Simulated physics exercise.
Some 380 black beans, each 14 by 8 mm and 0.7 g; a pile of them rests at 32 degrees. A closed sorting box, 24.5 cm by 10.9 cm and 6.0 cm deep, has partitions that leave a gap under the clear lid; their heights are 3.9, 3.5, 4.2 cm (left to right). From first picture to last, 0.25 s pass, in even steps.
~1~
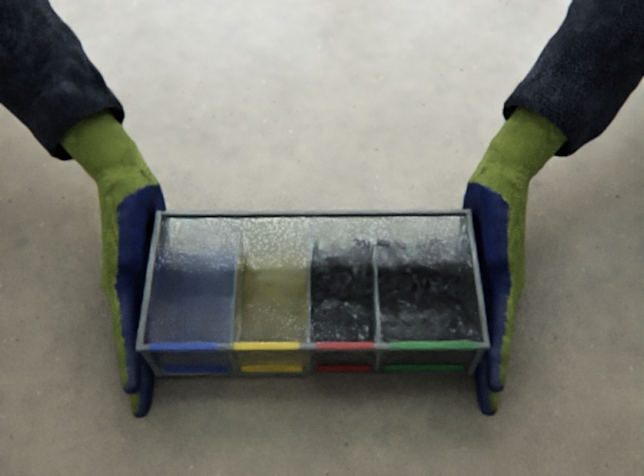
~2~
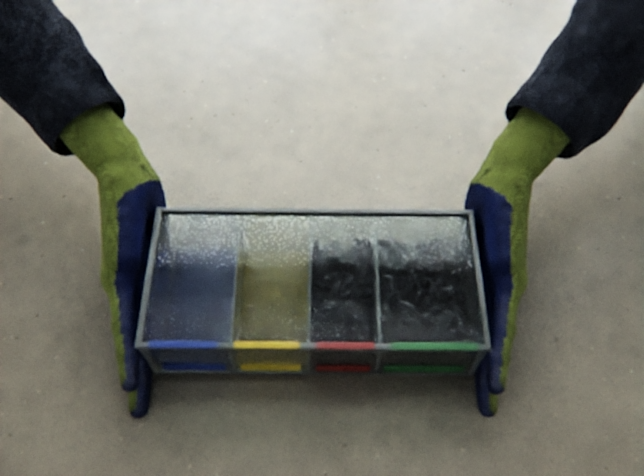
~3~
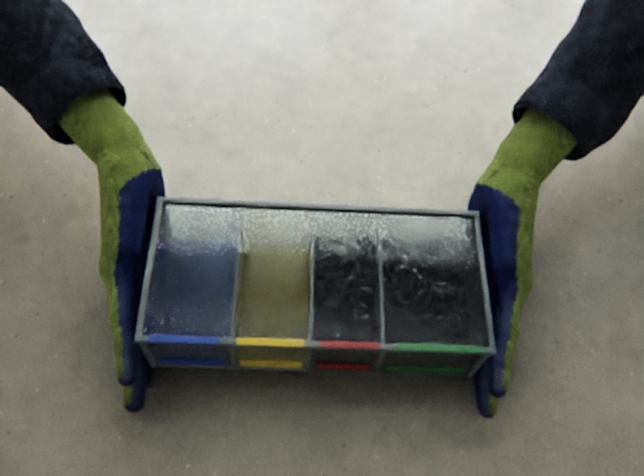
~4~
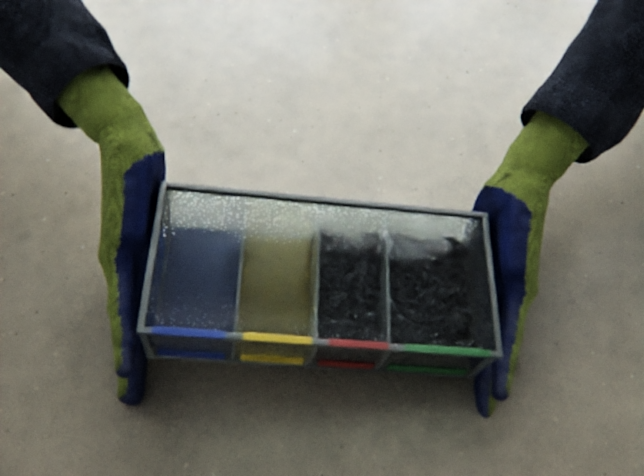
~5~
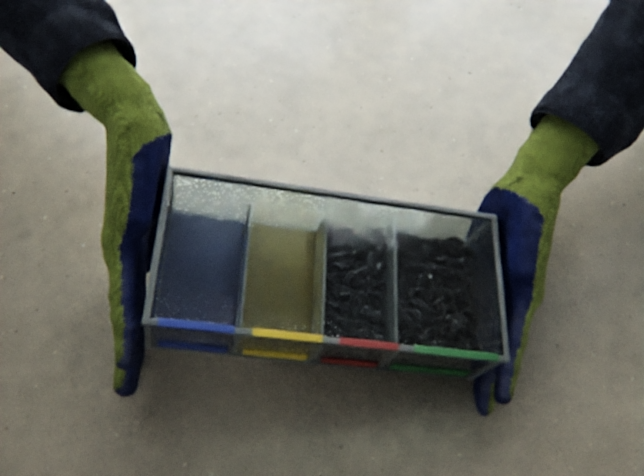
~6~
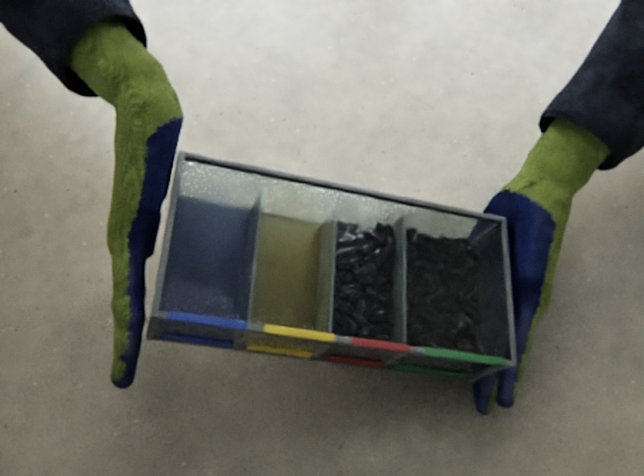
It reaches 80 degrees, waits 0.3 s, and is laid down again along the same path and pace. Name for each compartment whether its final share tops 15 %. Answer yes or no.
Red yes, blue no, green yes, yellow no.
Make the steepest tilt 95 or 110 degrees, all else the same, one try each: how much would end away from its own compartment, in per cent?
Some 20 and 20 per cent.
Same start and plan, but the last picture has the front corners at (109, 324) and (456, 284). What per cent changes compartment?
It would be near 30 per cent.
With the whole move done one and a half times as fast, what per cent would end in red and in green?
Then: Red 30; green 70.
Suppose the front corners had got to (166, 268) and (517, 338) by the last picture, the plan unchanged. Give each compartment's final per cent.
Red 30, blue 0, green 70, yellow 0.
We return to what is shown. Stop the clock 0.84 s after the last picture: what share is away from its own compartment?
About 10 per cent.
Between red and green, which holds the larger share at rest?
It is the green one.
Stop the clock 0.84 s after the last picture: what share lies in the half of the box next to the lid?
About 30 per cent.
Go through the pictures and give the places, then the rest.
Box tilt 0 degrees, front corners at (143, 346) and (483, 344); red 40 %, green 60 %, in the first frame.
Box tilt 1 degrees, front corners at (142, 343) and (485, 346), in the second frame.
Box tilt 4 degrees, front corners at (142, 337) and (489, 349), lowest corner right front, in the third frame.
Box tilt 9 degrees, front corners at (144, 328) and (496, 352), lowest corner right front, in the fourth frame.
Box tilt 14 degrees, front corners at (149, 319) and (503, 357), lowest corner right front, in the fifth frame.
Box tilt 19 degrees, front corners at (158, 312) and (510, 361), lowest corner right front; red 40 %, green 60 %, in the sixth frame.
Then, 0.84 s after the last picture, tilt 80 degrees; red 35 %, green 65 %.
Then, 1.39 s after the last picture, tilt 42 degrees; red 30 %, green 70 %.
Then, 2.01 s after the last picture, tilt 0 degrees; red 30 %, green 70 %.
In the end, red 30 %, blue 0 %, green 70 %, yellow 0 %.
